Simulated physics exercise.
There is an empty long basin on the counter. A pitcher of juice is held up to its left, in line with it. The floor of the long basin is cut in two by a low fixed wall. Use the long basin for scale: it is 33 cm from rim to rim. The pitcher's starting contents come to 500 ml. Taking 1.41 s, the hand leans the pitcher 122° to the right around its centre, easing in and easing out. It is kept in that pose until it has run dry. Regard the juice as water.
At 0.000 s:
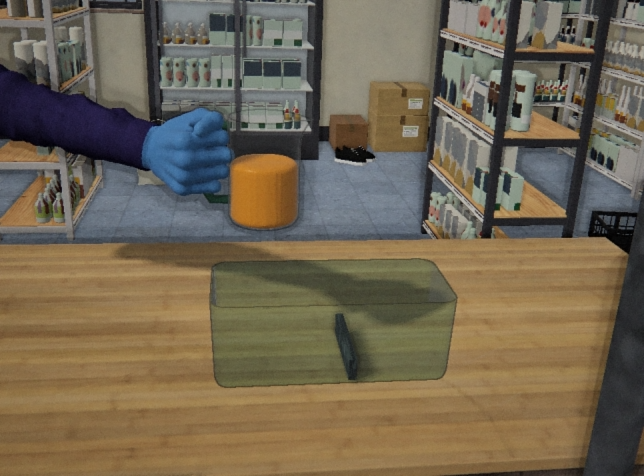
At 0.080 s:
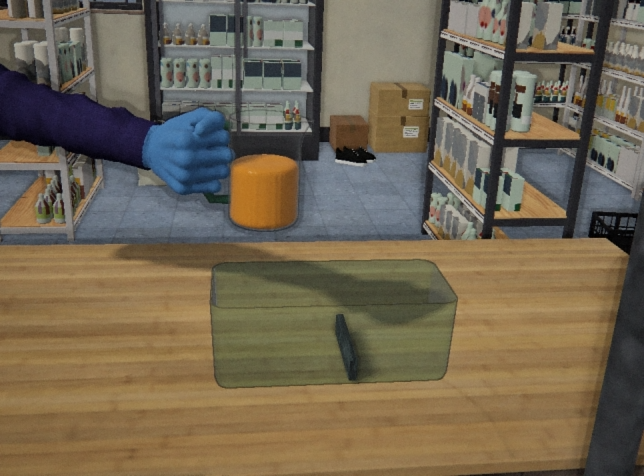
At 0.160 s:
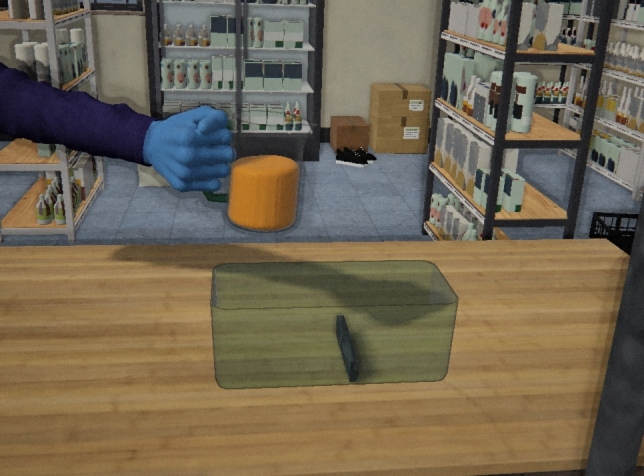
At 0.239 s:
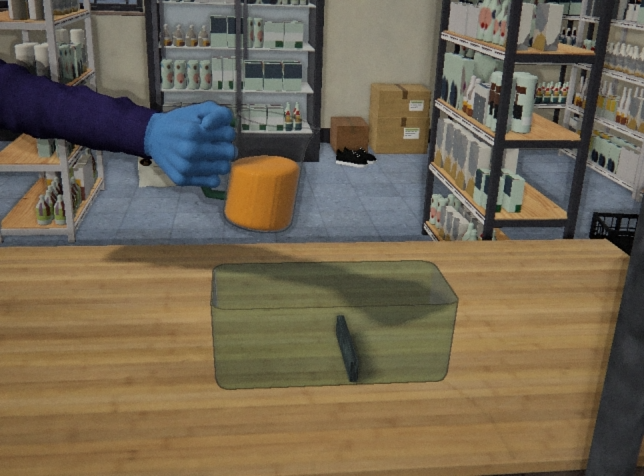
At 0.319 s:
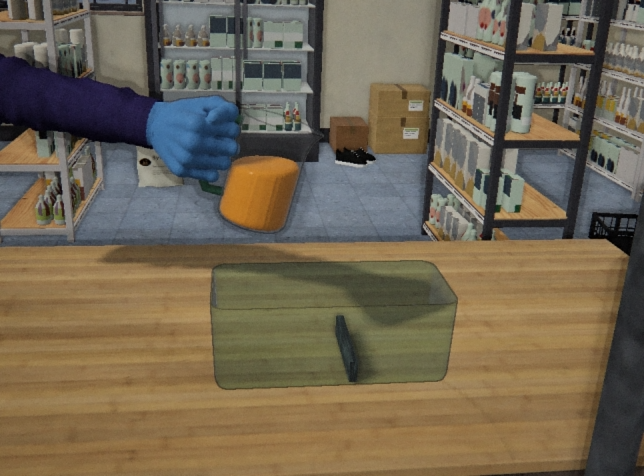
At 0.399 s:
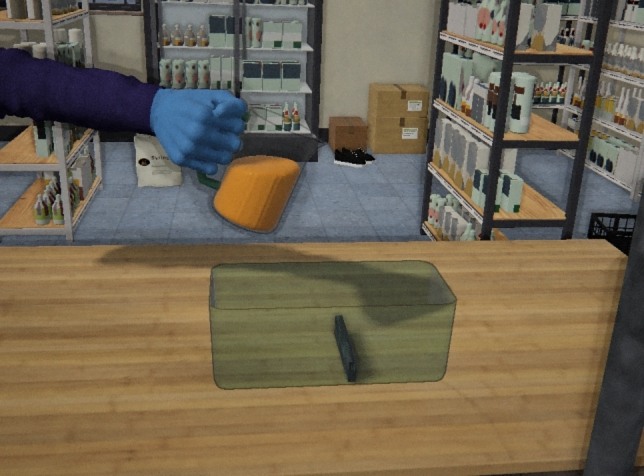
A blue-gloved hand in a dark purple sleeve holds an orange pitcher above a wooden counter, seen from a fixed view in a shop lined with shelves of bottles and boxes. Below it on the counter sits a long, see-through greenish basin, with a small dark object visible through it and cardboard boxes behind. The hand gradually leans the pitcher moderately to the right.
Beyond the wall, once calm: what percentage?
75 out of 100.
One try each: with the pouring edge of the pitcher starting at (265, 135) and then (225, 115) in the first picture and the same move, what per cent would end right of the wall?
Some 10 and 15 per cent, in that order.
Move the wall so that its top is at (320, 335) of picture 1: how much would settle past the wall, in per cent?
Around 90 %, I'd say.
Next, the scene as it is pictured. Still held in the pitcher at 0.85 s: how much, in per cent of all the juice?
Fraction remaining: Approx. 90 per cent.
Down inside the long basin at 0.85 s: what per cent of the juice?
0 %, more or less.
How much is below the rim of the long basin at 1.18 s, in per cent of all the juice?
I reckon close to 58 per cent.
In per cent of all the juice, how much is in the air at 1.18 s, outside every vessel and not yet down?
Roughly 20 %.
Then, 0.85 s in, the tilt is 81° and 91 per cent is still to pour, 0 is left of the wall and 0 right of it.
Then, 1.18 s in, the tilt is 114° and 22 per cent is still to pour, 4 is left of the wall and 54 right of it.
Then, 1.53 s in, the tilt is 122° and 0 per cent is still to pour, 23 is left of the wall and 75 right of it.
Then, 1.91 s in, the tilt is 122° and 0 per cent is still to pour, 23 is left of the wall and 75 right of it.
Finally, 23 per cent lies left of the wall, 75 right of it and 2 outside.
